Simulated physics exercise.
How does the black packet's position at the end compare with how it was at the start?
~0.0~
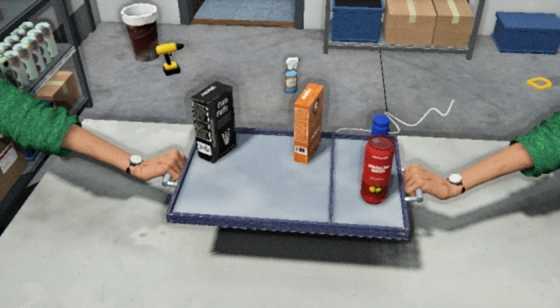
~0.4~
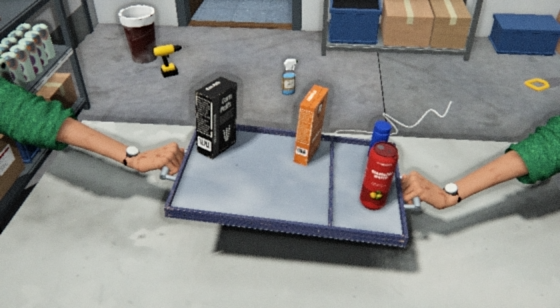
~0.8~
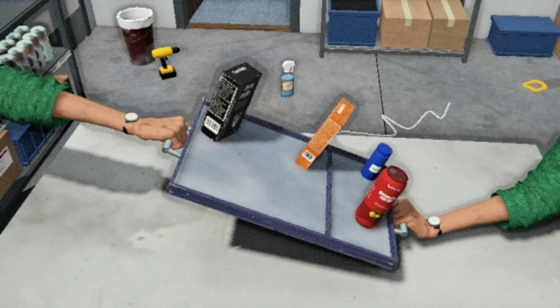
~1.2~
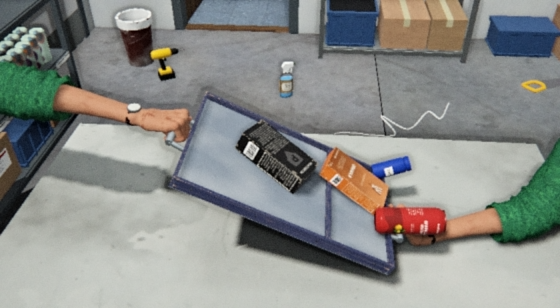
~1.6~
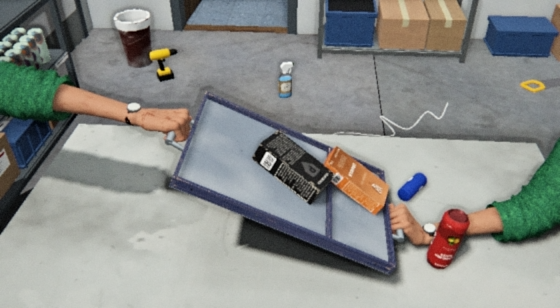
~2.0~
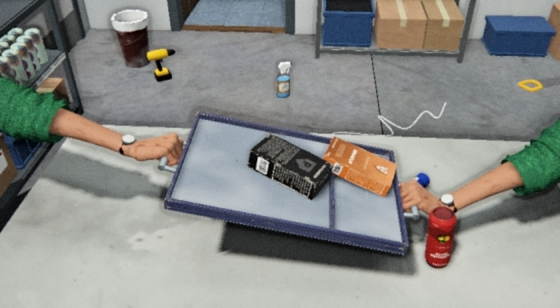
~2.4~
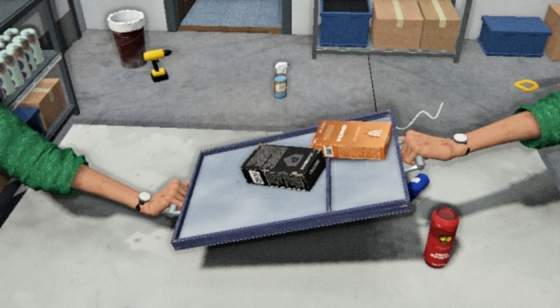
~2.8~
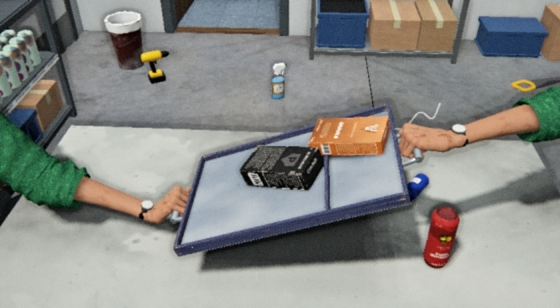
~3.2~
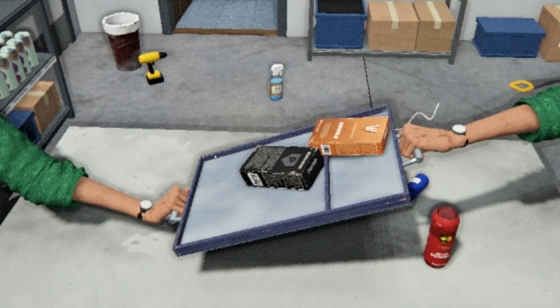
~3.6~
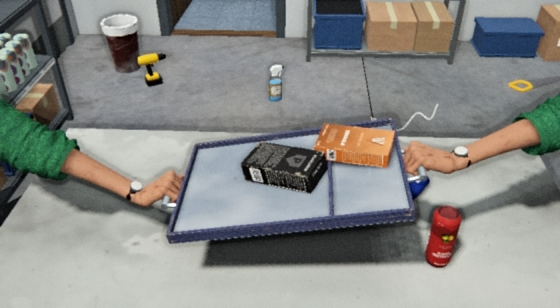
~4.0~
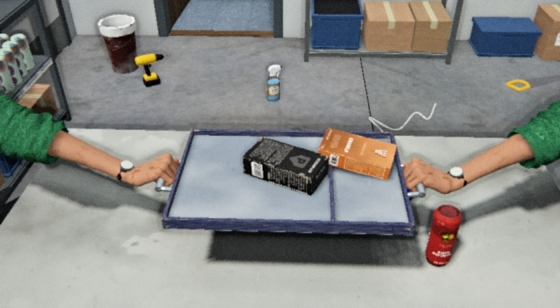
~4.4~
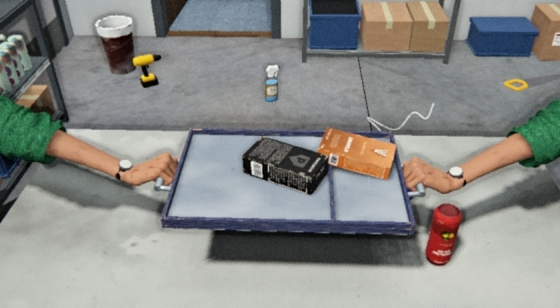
It stood upright on the tray at the start, but by the end it was lying on its side.
A red can and a blue shaker slid off a tray when two hands tipped it down to the right, while the black and orange packets toppled over. The hands then tilted it the other way and levelled it, both packets still aboard.
